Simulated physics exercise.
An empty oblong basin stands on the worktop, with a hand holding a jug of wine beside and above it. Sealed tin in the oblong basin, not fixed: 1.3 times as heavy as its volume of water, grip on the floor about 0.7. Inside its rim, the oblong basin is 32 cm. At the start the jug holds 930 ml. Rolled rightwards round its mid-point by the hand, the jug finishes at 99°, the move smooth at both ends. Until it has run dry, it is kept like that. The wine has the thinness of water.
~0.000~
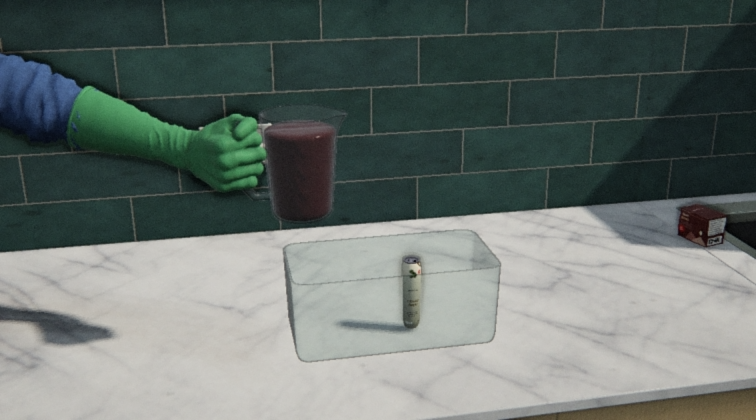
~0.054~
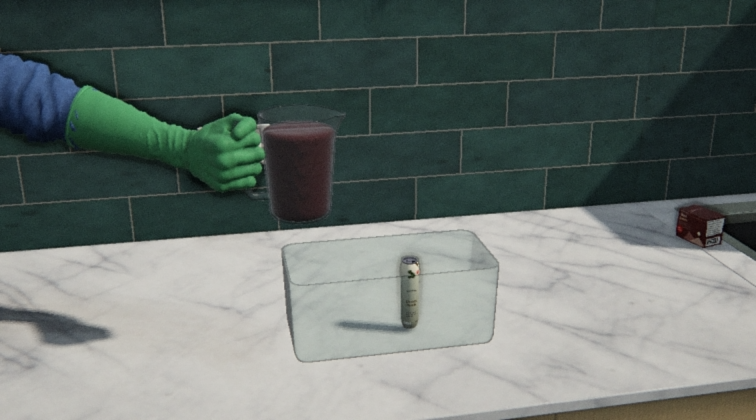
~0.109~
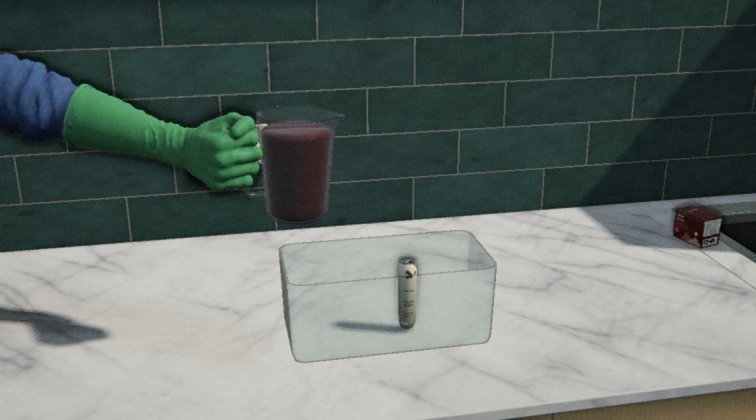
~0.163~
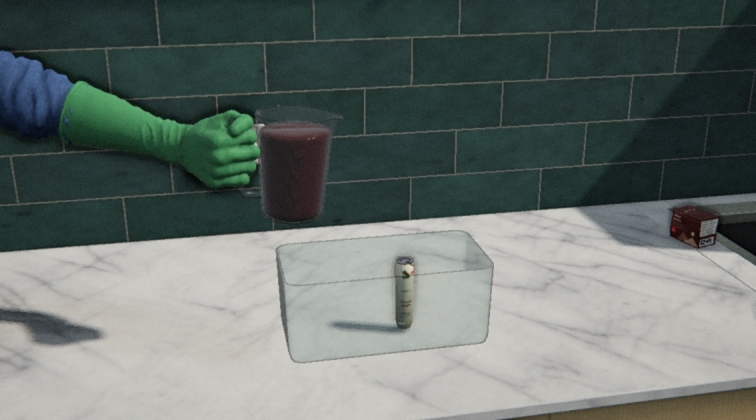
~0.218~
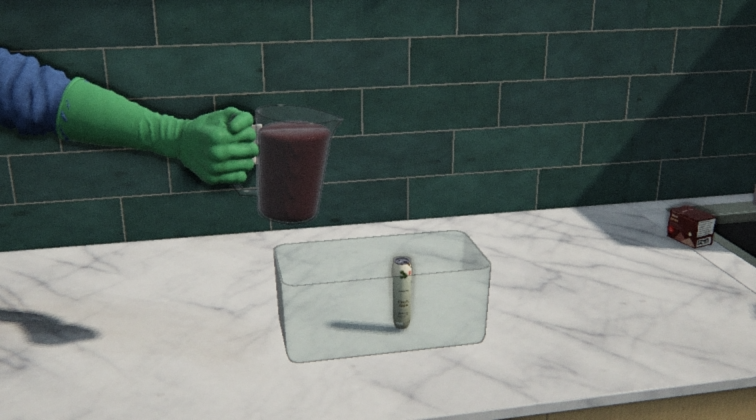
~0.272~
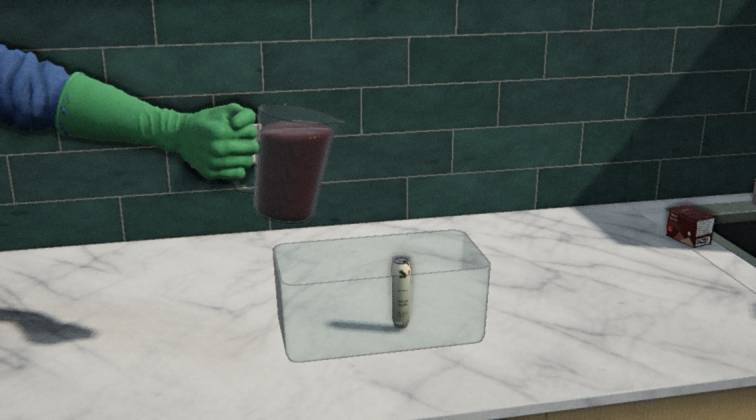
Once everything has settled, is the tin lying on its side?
Yes.
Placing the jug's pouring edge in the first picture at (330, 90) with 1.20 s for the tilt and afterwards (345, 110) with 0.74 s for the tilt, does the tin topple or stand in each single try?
The tin overturns the first time and overturns the second time.
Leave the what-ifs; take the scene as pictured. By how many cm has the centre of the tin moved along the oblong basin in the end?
In the end the tin's centre has shifted about 6.0 centimetres.
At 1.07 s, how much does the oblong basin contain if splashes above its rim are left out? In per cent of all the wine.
Near 36 in a hundred.
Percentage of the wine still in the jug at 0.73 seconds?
88 %.
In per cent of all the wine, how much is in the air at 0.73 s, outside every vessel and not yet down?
About 10 per cent.
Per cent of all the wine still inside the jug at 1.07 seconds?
Roughly 46 per cent.
Then, 0.73 s in, the tilt is 59° and 88 per cent is still to pour; the tin stands where it began.
Then, 1.07 s in, the tilt is 91° and 45 per cent is still to pour; the tin stands where it began.
Then, 1.43 s in, the tilt is 99° and 7 per cent is still to pour; the tin lies on its side.
Then, 1.81 s in, the tilt is 99° and 0 per cent is still to pour; the tin lies on its side.
Finally, the tin lies on its side.
